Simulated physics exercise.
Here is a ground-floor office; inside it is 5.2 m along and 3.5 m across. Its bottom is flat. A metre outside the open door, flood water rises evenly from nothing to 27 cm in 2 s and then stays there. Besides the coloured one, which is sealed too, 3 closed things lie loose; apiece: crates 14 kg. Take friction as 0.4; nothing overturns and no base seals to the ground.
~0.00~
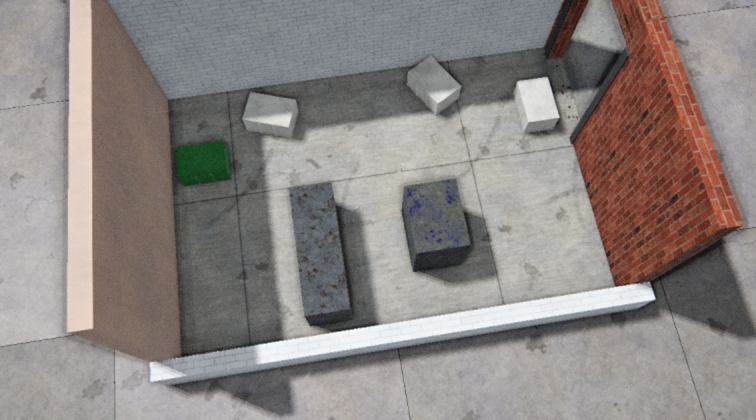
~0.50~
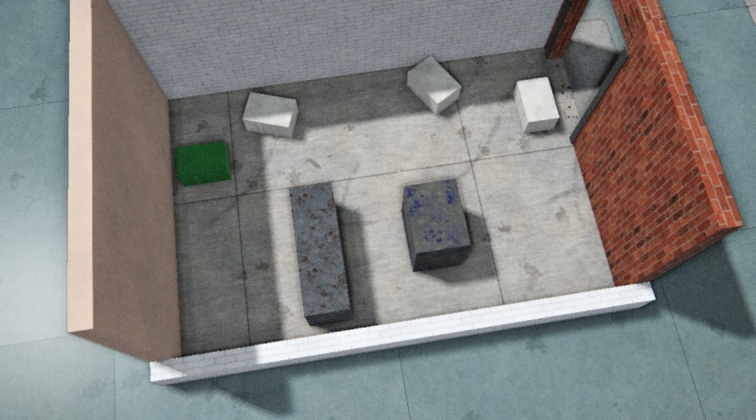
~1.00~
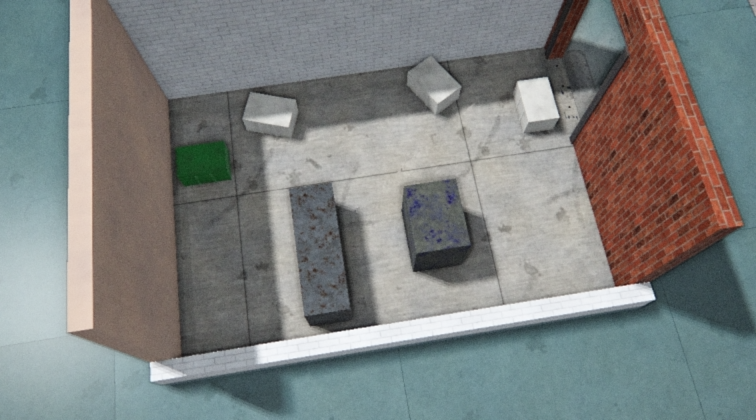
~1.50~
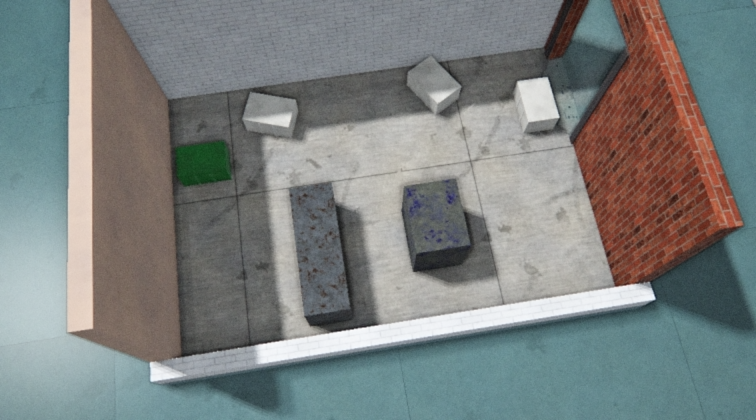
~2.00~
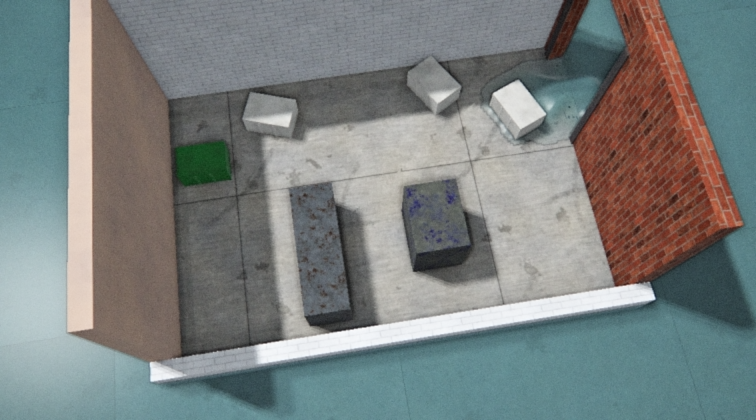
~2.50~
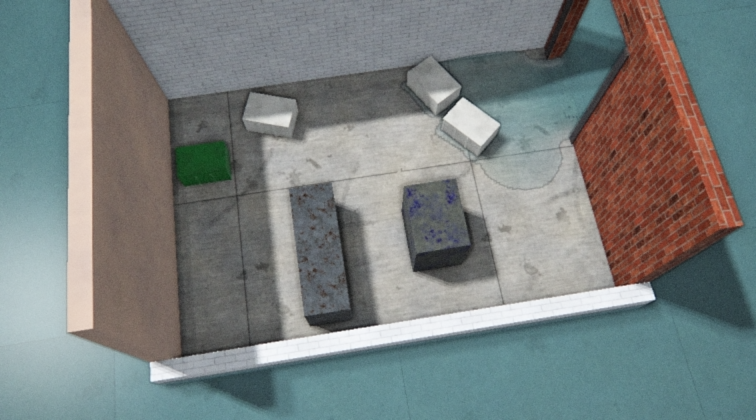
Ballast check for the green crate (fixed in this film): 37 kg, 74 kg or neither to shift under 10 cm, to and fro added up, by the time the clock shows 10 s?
For it, only the higher weight holds it.
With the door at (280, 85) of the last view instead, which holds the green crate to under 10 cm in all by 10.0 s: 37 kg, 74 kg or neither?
Then only the larger load is enough.
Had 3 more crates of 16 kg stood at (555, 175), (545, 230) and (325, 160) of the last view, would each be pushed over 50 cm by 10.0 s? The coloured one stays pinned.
In turn: Under, under, over.
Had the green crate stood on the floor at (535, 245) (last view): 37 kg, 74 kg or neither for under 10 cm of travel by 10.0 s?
The smaller is enough.
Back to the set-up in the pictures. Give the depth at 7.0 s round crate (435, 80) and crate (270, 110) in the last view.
About 7 and 20 cm.
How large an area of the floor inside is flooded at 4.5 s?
About 12.0 m2.
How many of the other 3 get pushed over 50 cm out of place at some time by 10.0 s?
That makes 3.
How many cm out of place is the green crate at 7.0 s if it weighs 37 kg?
About 80 cm.
After 3.5 s the green crate would be 0 cm from its start with 37 kg and 0 cm from its start with 74 kg; 0 cm of water round it then.
After 4.5 s the green crate would be 0 cm from its start with 37 kg and 0 cm from its start with 74 kg; 4 cm of water round it then.
After 7.0 s the green crate would be 76 cm from its start with 37 kg and 0 cm from its start with 74 kg; 14 cm of water round it then.
After 10.0 s the green crate would be 188 cm from its start with 37 kg and 0 cm from its start with 74 kg; 16 cm of water round it then.
